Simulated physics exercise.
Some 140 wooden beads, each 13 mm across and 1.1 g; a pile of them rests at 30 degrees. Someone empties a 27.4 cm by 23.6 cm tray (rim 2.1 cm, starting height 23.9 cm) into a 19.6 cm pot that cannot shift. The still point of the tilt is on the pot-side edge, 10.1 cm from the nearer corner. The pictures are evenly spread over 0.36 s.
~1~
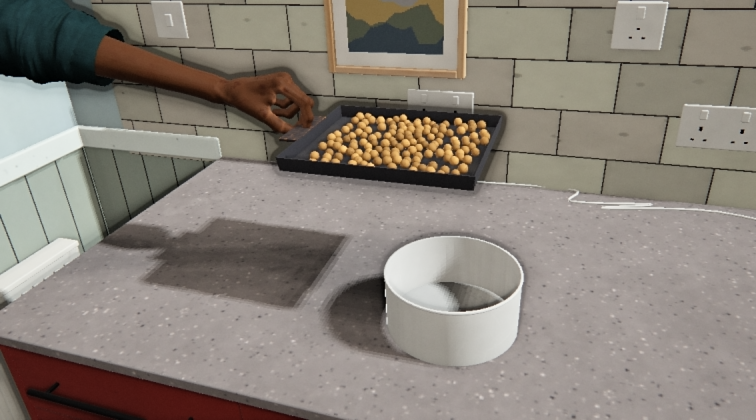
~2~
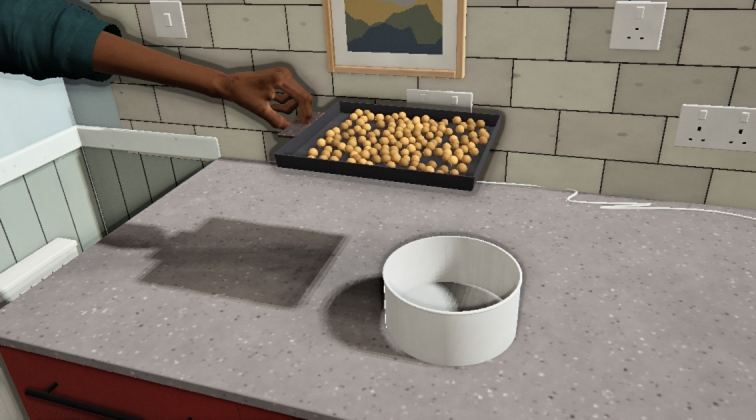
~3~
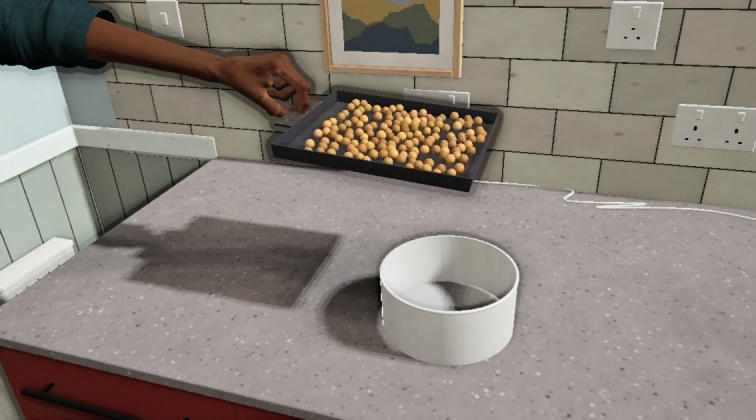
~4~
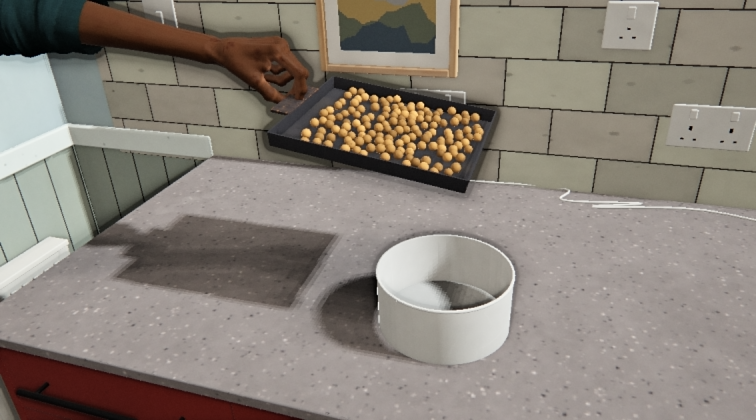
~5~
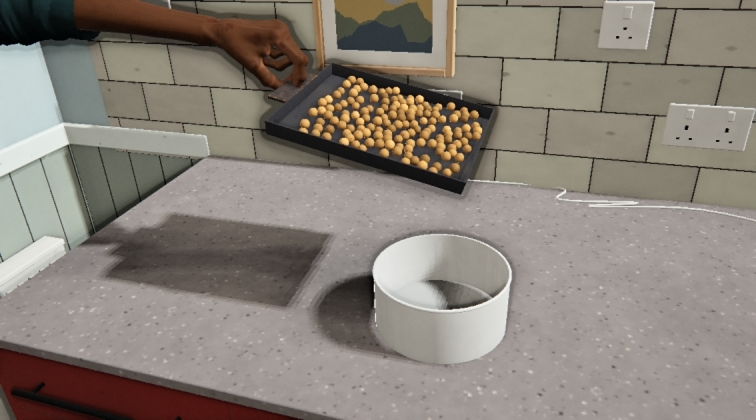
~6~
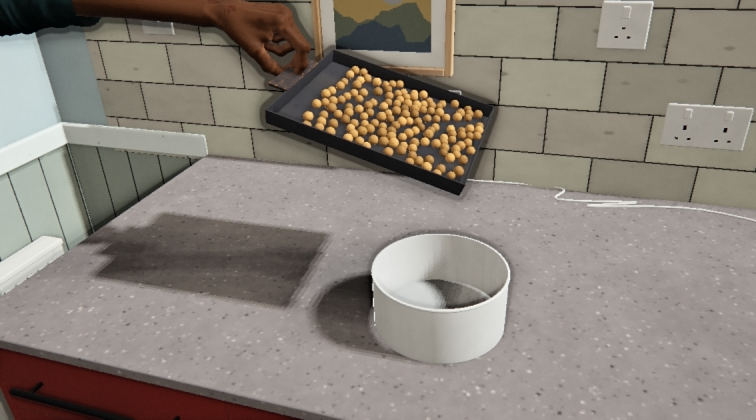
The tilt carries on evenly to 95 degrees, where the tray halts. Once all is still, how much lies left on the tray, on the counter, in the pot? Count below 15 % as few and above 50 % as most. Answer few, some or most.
Tray few, counter some, pot most.
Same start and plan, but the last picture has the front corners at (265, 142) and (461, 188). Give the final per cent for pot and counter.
Pot 95, counter 5.
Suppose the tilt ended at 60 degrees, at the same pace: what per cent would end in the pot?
It would be near 0 per cent.
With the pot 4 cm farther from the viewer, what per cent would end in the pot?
It would be near 45 per cent.
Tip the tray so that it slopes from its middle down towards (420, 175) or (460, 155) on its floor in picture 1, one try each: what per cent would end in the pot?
About 90 and 15 per cent.
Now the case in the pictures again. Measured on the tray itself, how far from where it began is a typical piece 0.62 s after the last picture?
Some 7 cm.
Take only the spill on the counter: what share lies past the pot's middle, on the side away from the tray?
About 100 per cent.
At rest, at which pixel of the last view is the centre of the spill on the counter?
Near (582, 343).
Then, 0.62 s after the last picture, tilt 54 degrees; the tray holds 100 %, the pot 0 %.
Then, 1.02 s after the last picture, tilt 79 degrees; the tray holds 95 %, the pot 0 %.
Then, 1.51 s after the last picture, tilt 95 degrees; the tray holds 20 %, the pot 30 %.
In the end, tray 0 %, counter 40 %, pot 60 %.
